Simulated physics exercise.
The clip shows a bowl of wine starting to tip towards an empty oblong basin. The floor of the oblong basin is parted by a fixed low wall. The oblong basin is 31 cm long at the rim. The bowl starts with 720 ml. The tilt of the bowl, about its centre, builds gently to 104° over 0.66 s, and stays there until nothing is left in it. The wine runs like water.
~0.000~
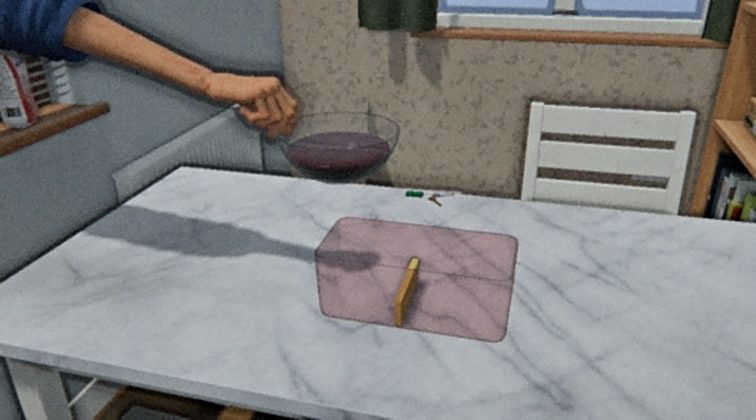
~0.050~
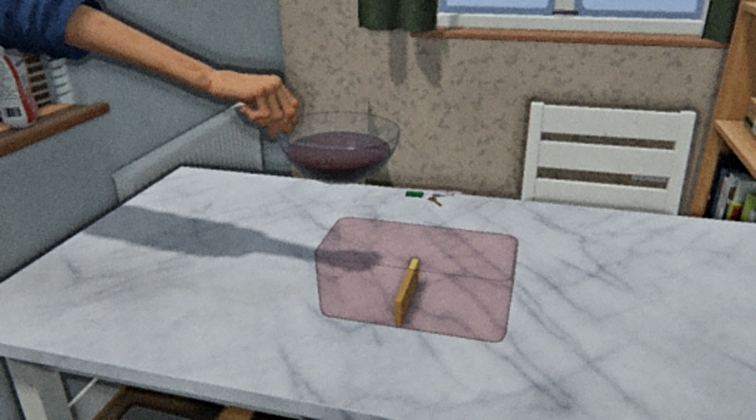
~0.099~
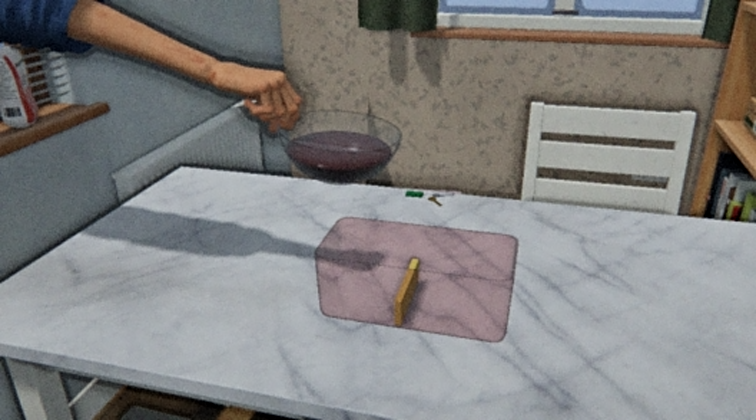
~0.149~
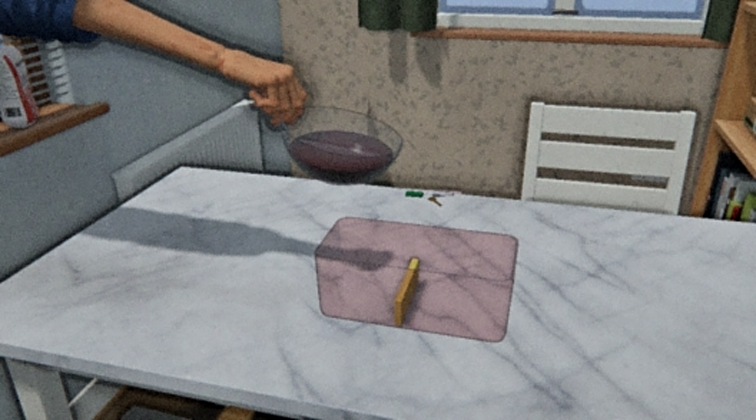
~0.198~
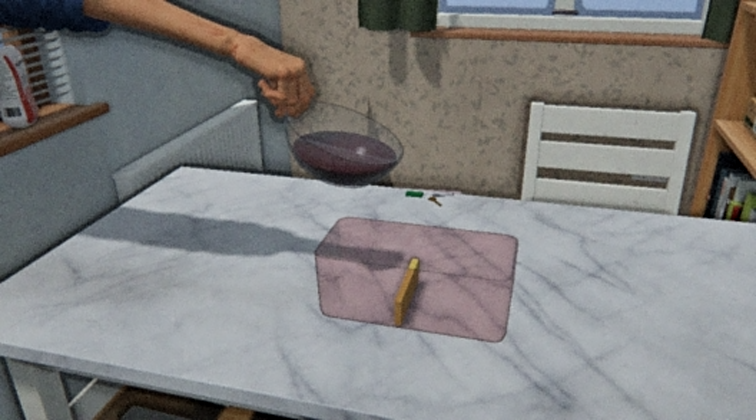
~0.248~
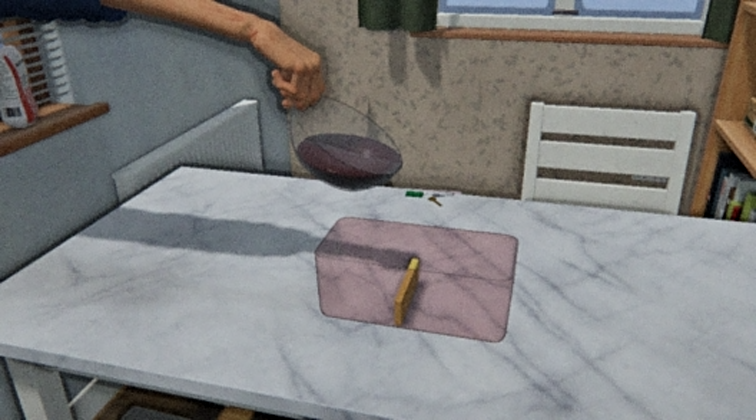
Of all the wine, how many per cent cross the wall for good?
Roughly 63 per cent is past the wall.
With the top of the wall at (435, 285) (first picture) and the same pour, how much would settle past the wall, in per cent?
Then about 25 per cent.
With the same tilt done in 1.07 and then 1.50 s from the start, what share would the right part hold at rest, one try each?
First 75, then 80 per cent.
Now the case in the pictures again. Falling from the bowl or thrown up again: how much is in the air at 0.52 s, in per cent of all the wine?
About 40 per cent.
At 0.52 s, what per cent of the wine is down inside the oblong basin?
About 52 per cent.
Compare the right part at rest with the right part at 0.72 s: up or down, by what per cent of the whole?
The share moves up, by some 1 per cent.
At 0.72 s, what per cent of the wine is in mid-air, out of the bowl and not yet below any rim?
About 10 per cent.
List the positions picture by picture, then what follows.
In the first picture, it leans 0°; its right rim is at (398, 135); the wine meets the walls at (291, 142) and (391, 151); the oblong basin's rim runs from (327, 236) to (516, 259); the wall's top is at (407, 280).
In the second picture, it leans 1°; its right rim is at (398, 137); the wine meets the walls at (291, 142) and (392, 152).
In the third picture, it leans 6°; its right rim is at (399, 141); the wine meets the walls at (292, 140) and (392, 153).
In the fourth picture, it leans 13°; its right rim is at (401, 149); the wine meets the walls at (294, 138) and (394, 156).
In the fifth picture, it leans 21°; its right rim is at (401, 158); the wine meets the walls at (297, 137) and (397, 160).
In the sixth picture, it leans 32°; its right rim is at (399, 170); the wine meets the walls at (302, 139) and (398, 162); 1 per cent is over the edge.
After 0.52 s the tilt is 93° and 7 per cent is still to pour, 2 is left of the wall and 51 right of it.
After 0.72 s the tilt is 104° and 0 per cent is still to pour, 28 is left of the wall and 62 right of it.
After 0.93 s the tilt is 104° and 0 per cent is still to pour, 34 is left of the wall and 63 right of it.
After 1.16 s the tilt is 104° and 0 per cent is still to pour, 34 is left of the wall and 63 right of it.
In the end 34 per cent lies left of the wall, 63 right of it and 2 outside.
